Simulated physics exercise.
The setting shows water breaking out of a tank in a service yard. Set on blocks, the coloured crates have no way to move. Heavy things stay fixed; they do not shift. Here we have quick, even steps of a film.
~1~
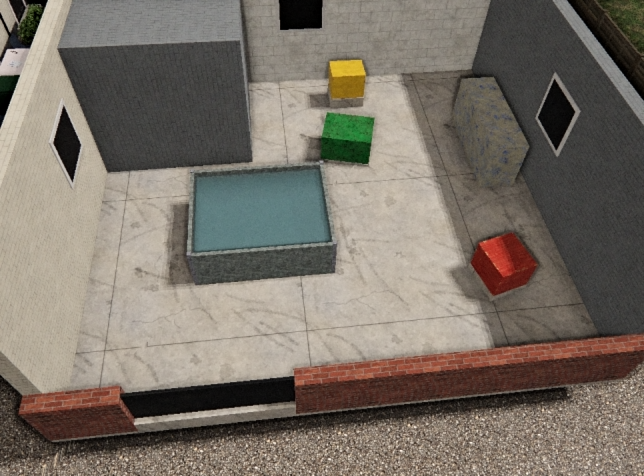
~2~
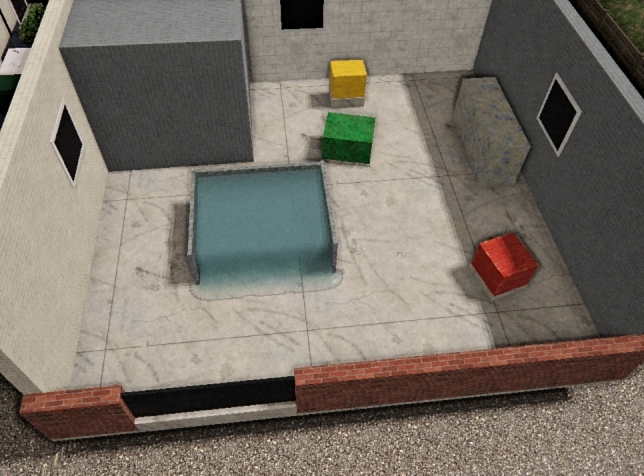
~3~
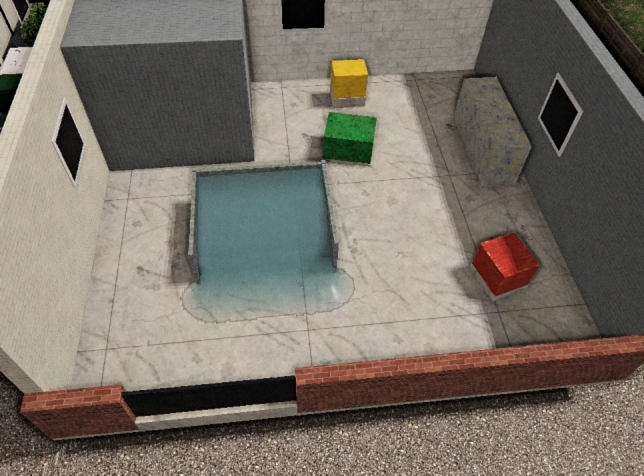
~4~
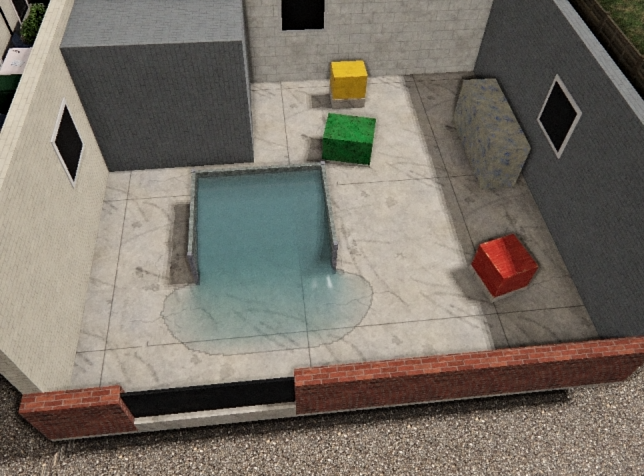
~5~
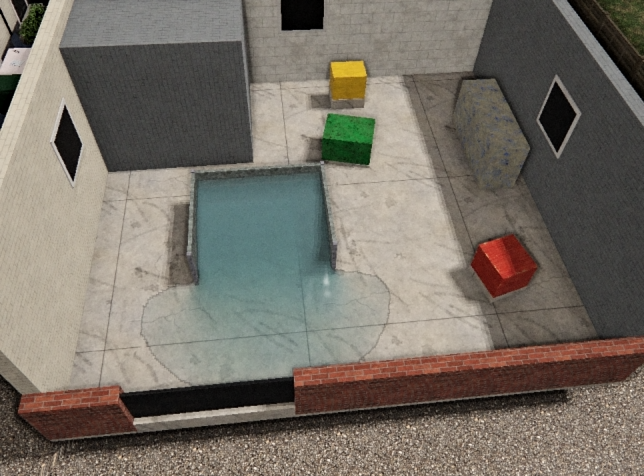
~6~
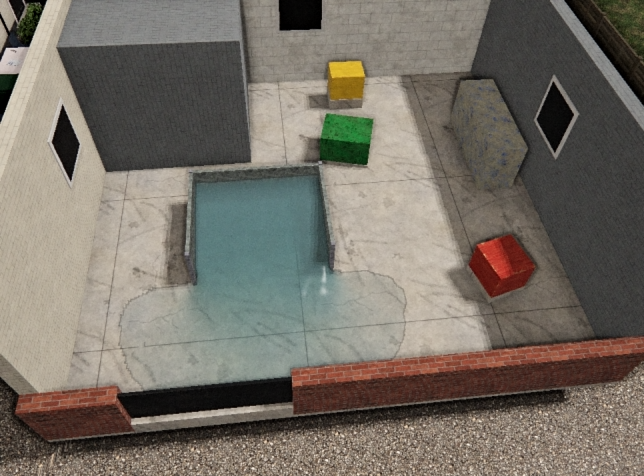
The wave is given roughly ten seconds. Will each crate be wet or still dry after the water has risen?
My prediction: The red crate is touched by water. The yellow crate remains untouched by water. The green crate is touched by water.
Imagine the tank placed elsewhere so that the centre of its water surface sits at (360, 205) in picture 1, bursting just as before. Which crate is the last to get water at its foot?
Answer: The one in yellow.
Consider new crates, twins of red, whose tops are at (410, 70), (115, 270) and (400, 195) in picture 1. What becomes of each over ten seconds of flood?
Going through them in order, the first is not reached, the second is overtopped and the third is not reached.
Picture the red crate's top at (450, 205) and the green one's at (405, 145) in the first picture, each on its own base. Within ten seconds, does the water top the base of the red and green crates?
Note - red crate stays out of reach, green crate is caught.
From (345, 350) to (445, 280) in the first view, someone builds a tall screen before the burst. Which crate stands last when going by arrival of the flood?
Crate marked yellow.
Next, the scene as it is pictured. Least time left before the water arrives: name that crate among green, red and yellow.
That one is the red-painted one.
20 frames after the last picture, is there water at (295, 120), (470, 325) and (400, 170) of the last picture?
Status by point, in sequence: Unwetted; waterlogged; unwetted.
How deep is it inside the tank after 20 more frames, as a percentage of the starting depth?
Estimate: Around 14 per cent.
A moment on, water covers 20 % of the floor; the red crate not reached, the yellow crate not reached, the green crate not reached.
Next, water covers 30 % of the floor; the red crate water round its plinth, the yellow crate not reached, the green crate not reached.
Then, water covers 55 % of the floor; the red crate water round its plinth, the yellow crate not reached, the green crate not reached.
Later, water covers 80 % of the floor; the red crate water round its plinth, the yellow crate not reached, the green crate water round its plinth.
In the end, water covers 100 % of the floor; the red crate was topped, the yellow crate stayed above the water, the green crate was topped.
